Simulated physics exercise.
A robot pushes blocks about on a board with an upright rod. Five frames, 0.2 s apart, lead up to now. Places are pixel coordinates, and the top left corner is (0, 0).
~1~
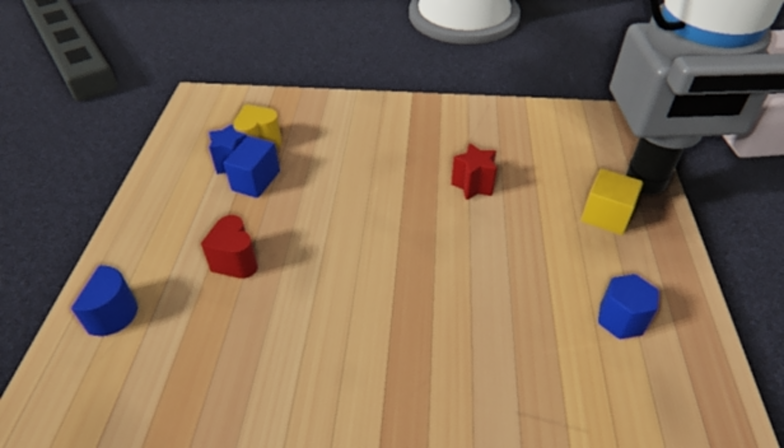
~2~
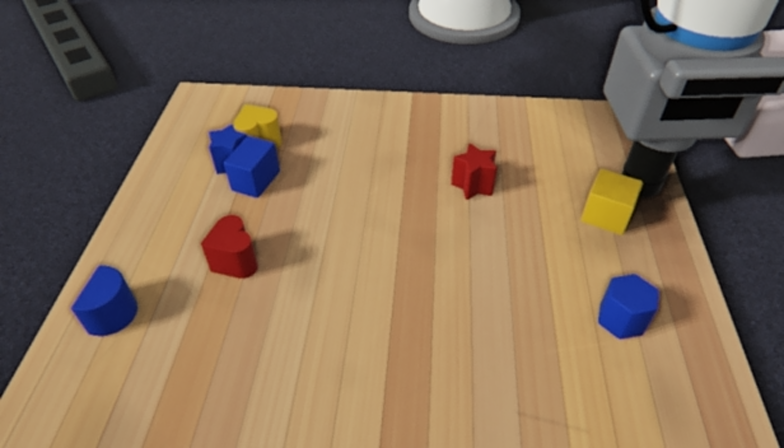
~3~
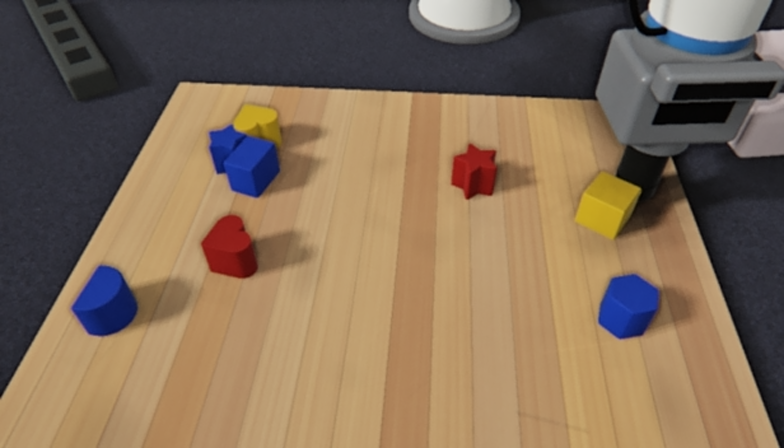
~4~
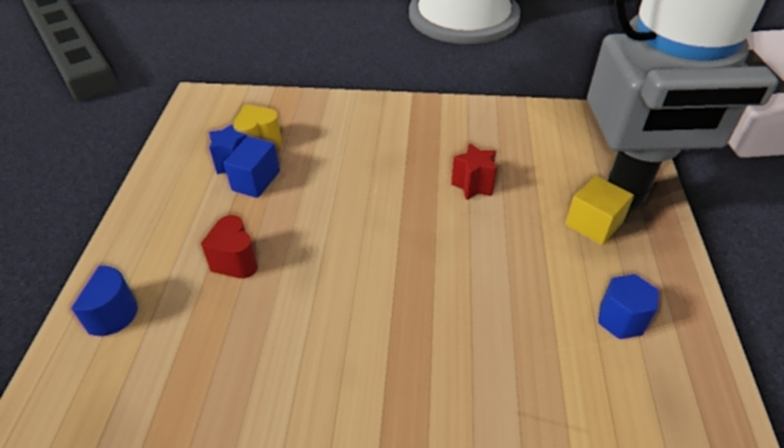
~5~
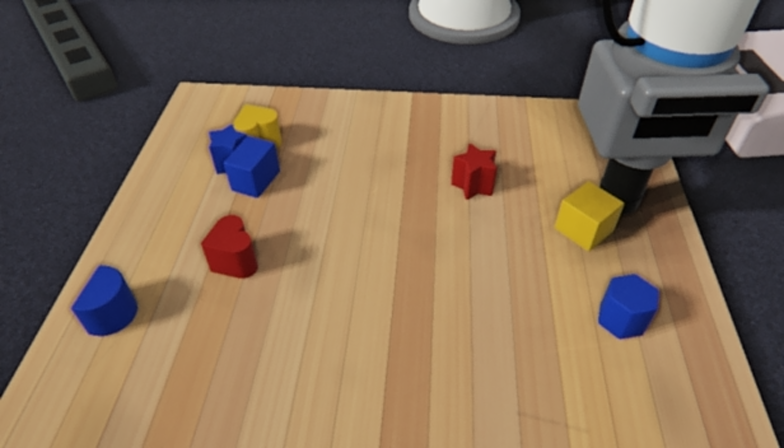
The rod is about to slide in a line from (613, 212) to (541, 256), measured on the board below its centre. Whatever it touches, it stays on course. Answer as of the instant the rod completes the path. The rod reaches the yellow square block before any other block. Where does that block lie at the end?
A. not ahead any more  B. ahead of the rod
Letter B.
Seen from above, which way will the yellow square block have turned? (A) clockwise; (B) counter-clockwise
Correct choice: A.
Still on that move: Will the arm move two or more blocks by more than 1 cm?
I'd say no.
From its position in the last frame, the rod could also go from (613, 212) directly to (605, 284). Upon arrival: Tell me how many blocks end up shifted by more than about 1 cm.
Blocks displaced: 1.
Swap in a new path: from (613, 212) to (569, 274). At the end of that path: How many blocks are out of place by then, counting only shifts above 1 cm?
That's one.
On the path given first. Halfway along, rod at (580, 223); yellow square block at (551, 222).
At the end, rod at (544, 246); yellow square block at (509, 242), turned 20° clockwise; blue six-sided block still.
